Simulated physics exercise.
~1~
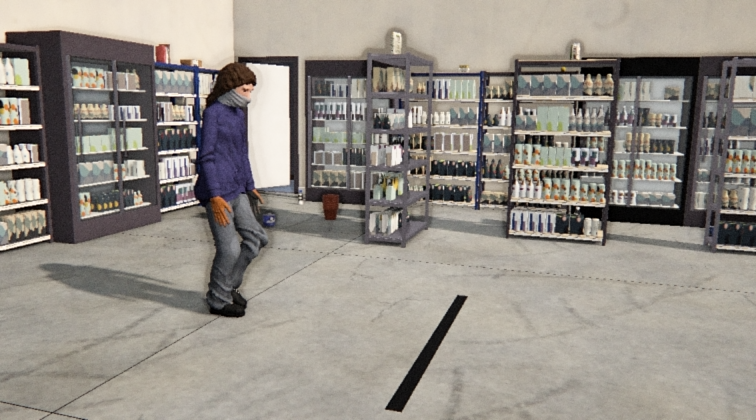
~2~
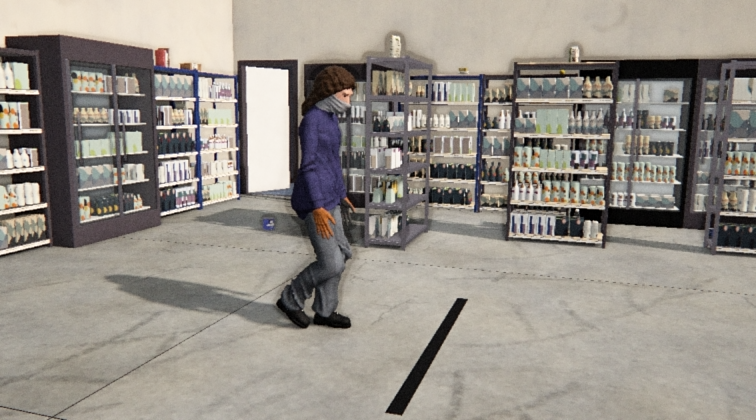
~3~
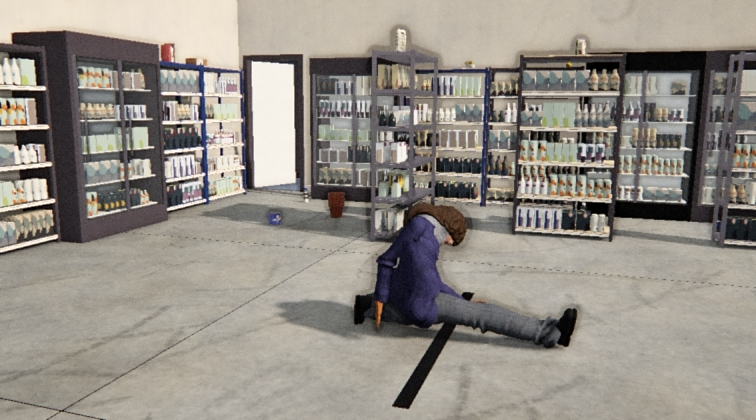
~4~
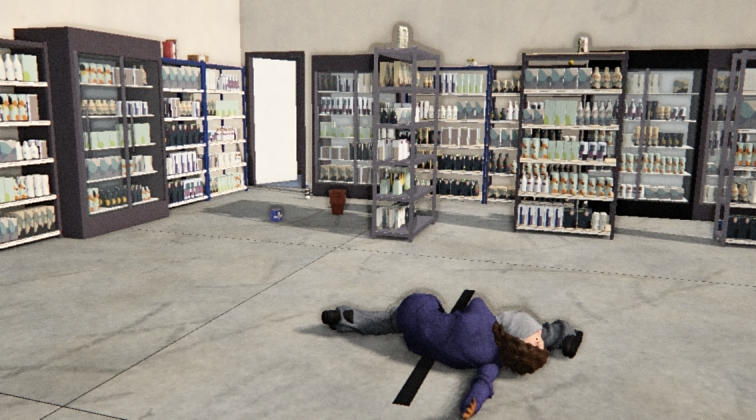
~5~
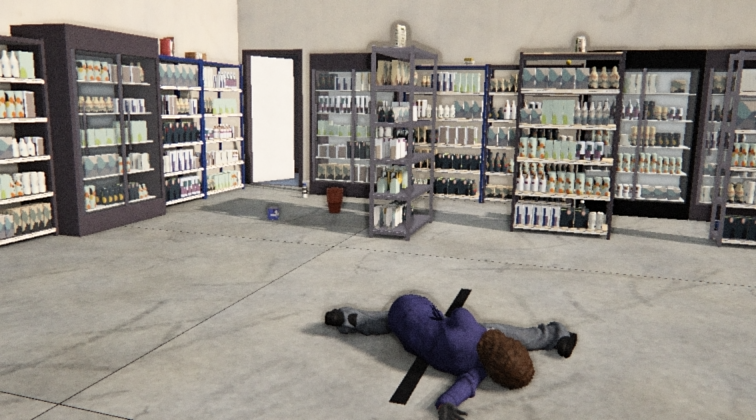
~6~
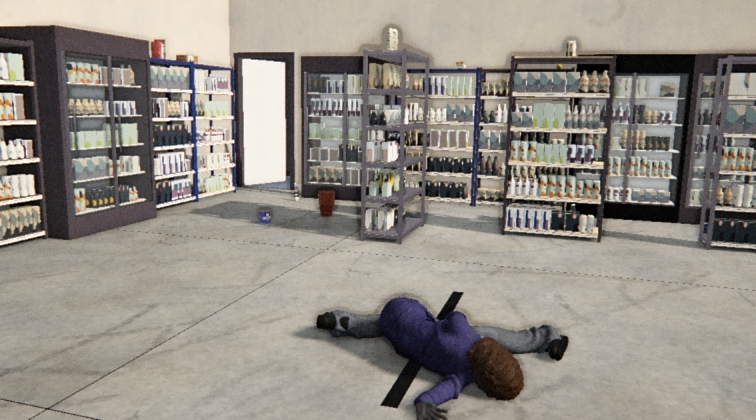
A person in a purple jacket walking right through a shop, dropping into a split and slumping face down across a black floor strip.
